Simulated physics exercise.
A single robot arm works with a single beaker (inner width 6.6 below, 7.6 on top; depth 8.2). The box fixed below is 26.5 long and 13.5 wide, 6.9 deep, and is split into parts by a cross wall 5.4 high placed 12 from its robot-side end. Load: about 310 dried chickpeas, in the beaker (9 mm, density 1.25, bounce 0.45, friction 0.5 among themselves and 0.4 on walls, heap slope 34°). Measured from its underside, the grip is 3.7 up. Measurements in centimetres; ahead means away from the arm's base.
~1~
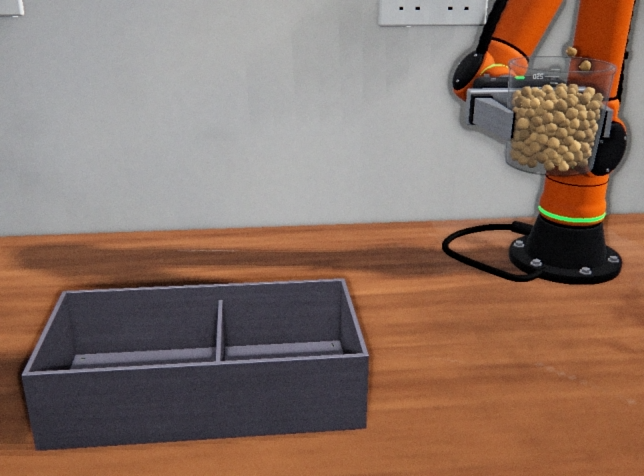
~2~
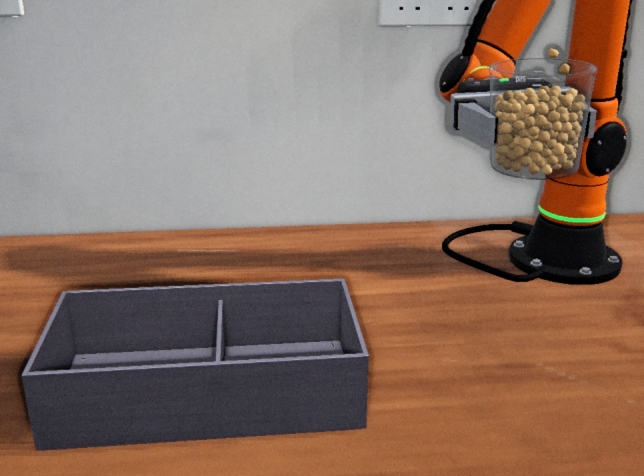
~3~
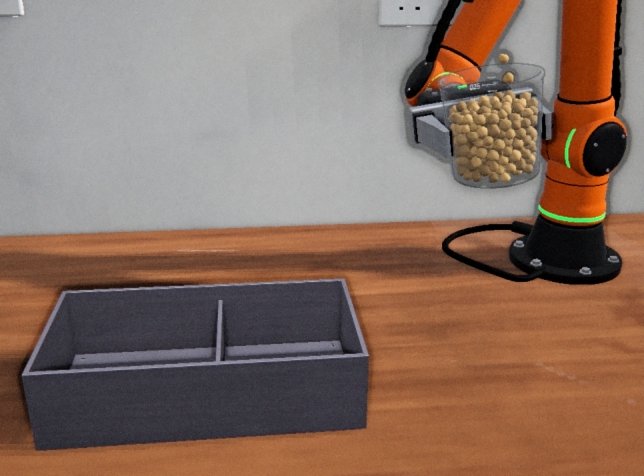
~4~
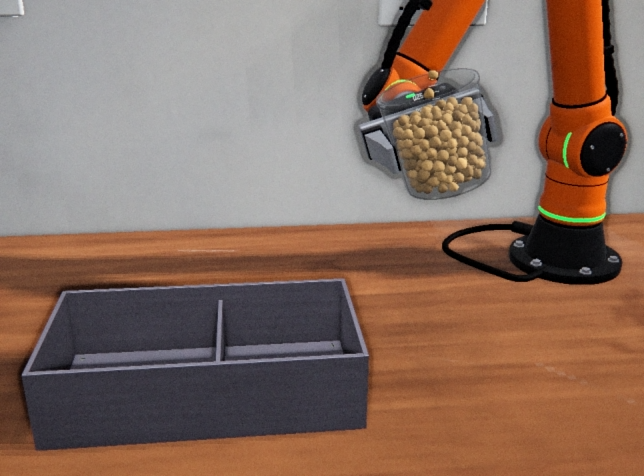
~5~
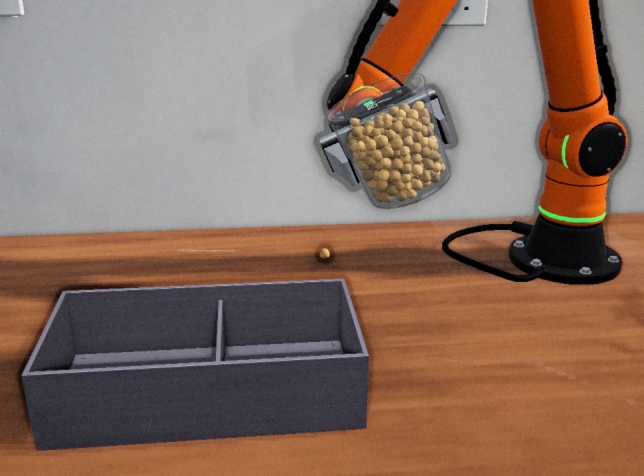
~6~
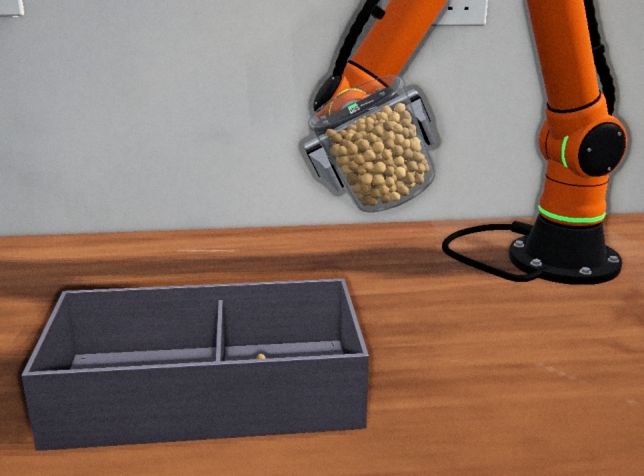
An orange robot arm with a black base holds a clear beaker full of tan chickpeas at the right of a wooden table, seen from a fixed, slightly raised view against a grey wall. A dark grey open box, split by a cross wall, sits at the lower left. The arm carries the beaker left, tilting it gradually, and one chickpea drops into the box's right compartment.
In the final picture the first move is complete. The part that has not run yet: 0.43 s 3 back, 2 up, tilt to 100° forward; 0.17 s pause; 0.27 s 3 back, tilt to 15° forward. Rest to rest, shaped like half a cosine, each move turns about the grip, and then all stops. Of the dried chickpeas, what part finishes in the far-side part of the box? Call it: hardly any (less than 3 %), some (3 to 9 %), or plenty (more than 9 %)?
I would call it hardly any.
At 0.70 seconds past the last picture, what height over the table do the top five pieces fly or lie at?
24 cm or thereabouts.
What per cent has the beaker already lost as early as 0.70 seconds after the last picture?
About 35 in a hundred parts are out by then.
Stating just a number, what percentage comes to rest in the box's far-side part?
0 %, roughly.
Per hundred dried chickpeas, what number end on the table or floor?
I'd put it at roughly 0 per cent.
Then, 0.35 s after the last picture, tilted 94° forward, highest piece 27 above the table; 306 in the beaker, 1 in the robot-side part.
Then, 0.70 s after the last picture, tilted 76° forward, highest piece 25 above the table; 194 in the beaker, 80 in the robot-side part, 33 in flight or on a rim.
Then, 1.07 s after the last picture, tilted 15° forward, highest piece 26 above the table; 177 in the beaker, 130 in the robot-side part.
Then, 2.12 s after the last picture, tilted 15° forward, highest piece 26 above the table; 177 in the beaker, 130 in the robot-side part.
Final count, 177 in the beaker, 130 in the robot-side part. That is 0 % in the far-side part of the box.
